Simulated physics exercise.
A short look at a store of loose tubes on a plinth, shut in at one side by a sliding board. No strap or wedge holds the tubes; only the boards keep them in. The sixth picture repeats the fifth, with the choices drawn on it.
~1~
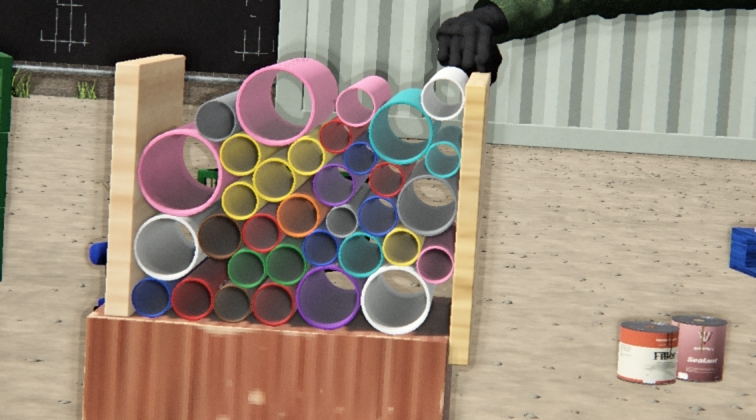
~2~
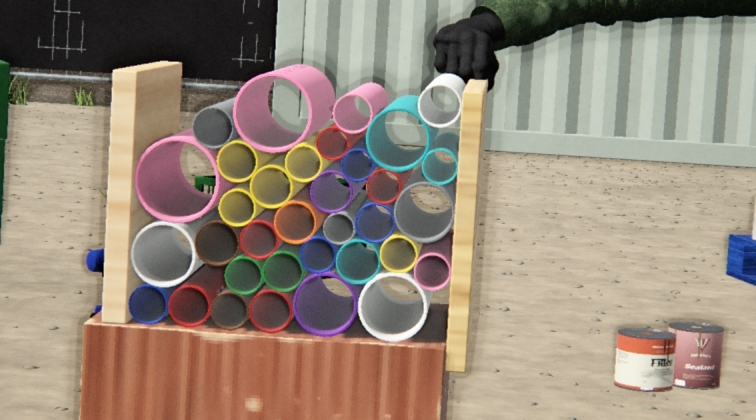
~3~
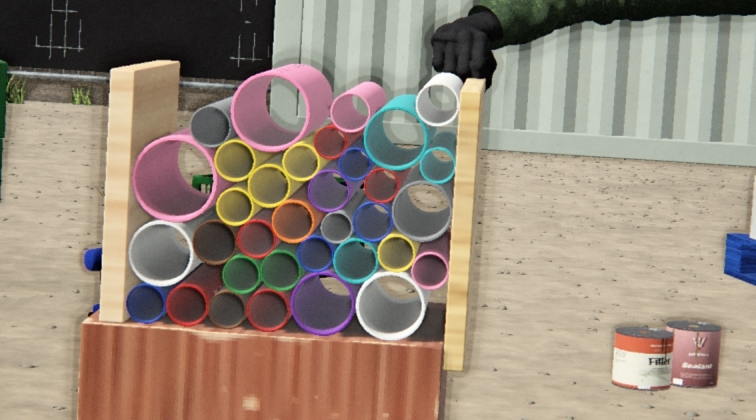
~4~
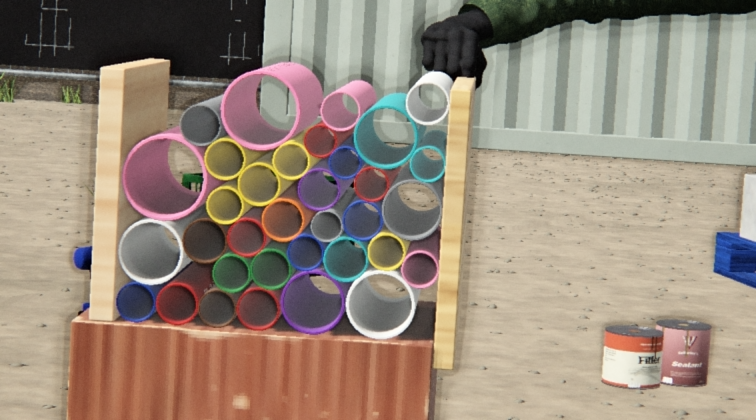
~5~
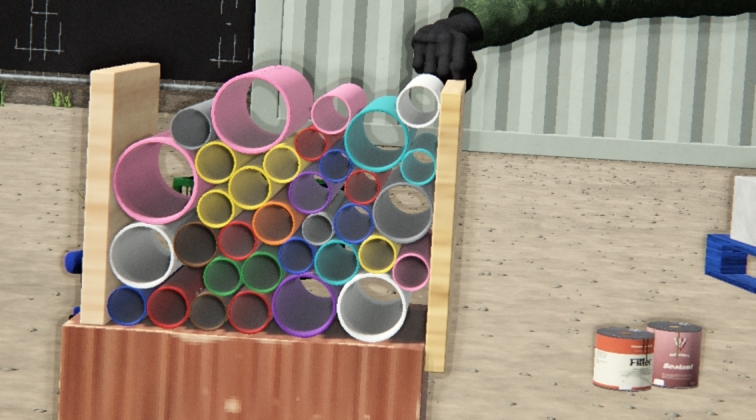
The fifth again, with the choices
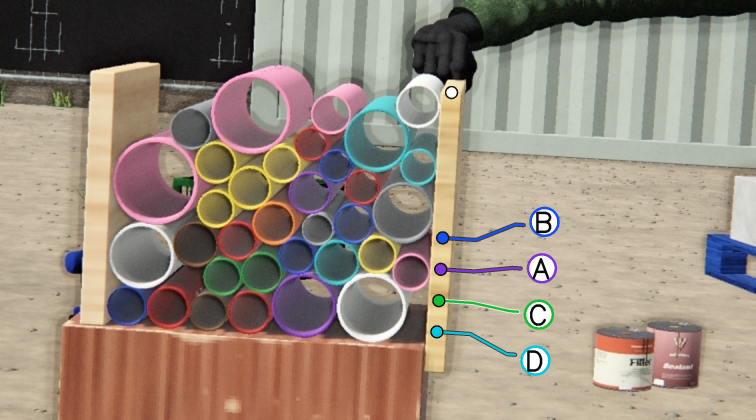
At first, colourful loose tubes of different sizes sit stacked between two upright wooden boards on a reddish-brown plinth, with a black-gloved hand at the top of the right board. Then the whole view shifts slightly, the stack, boards and hand drifting a little left together, while the tubes keep their arrangement.
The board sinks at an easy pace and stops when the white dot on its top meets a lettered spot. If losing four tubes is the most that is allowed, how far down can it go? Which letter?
Mark B is as low as it can go.
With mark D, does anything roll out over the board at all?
Yes, at D.
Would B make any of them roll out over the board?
Yes.
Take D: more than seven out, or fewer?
At D, more than seven.
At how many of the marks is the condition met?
The number is one.
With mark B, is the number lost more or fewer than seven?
At B, fewer than seven.
On the marked copy, A at (441, 270); B at (443, 238); C at (439, 300); D at (437, 332); the white dot at (452, 93).
Following B. Soon after the start, top of the board (437, 160).
Later, top of the board (433, 235).
In the end, top of the board (432, 236), four out over the board.
As for the rest, A more than four out over the board; C more than four out over the board; D more than four out over the board.
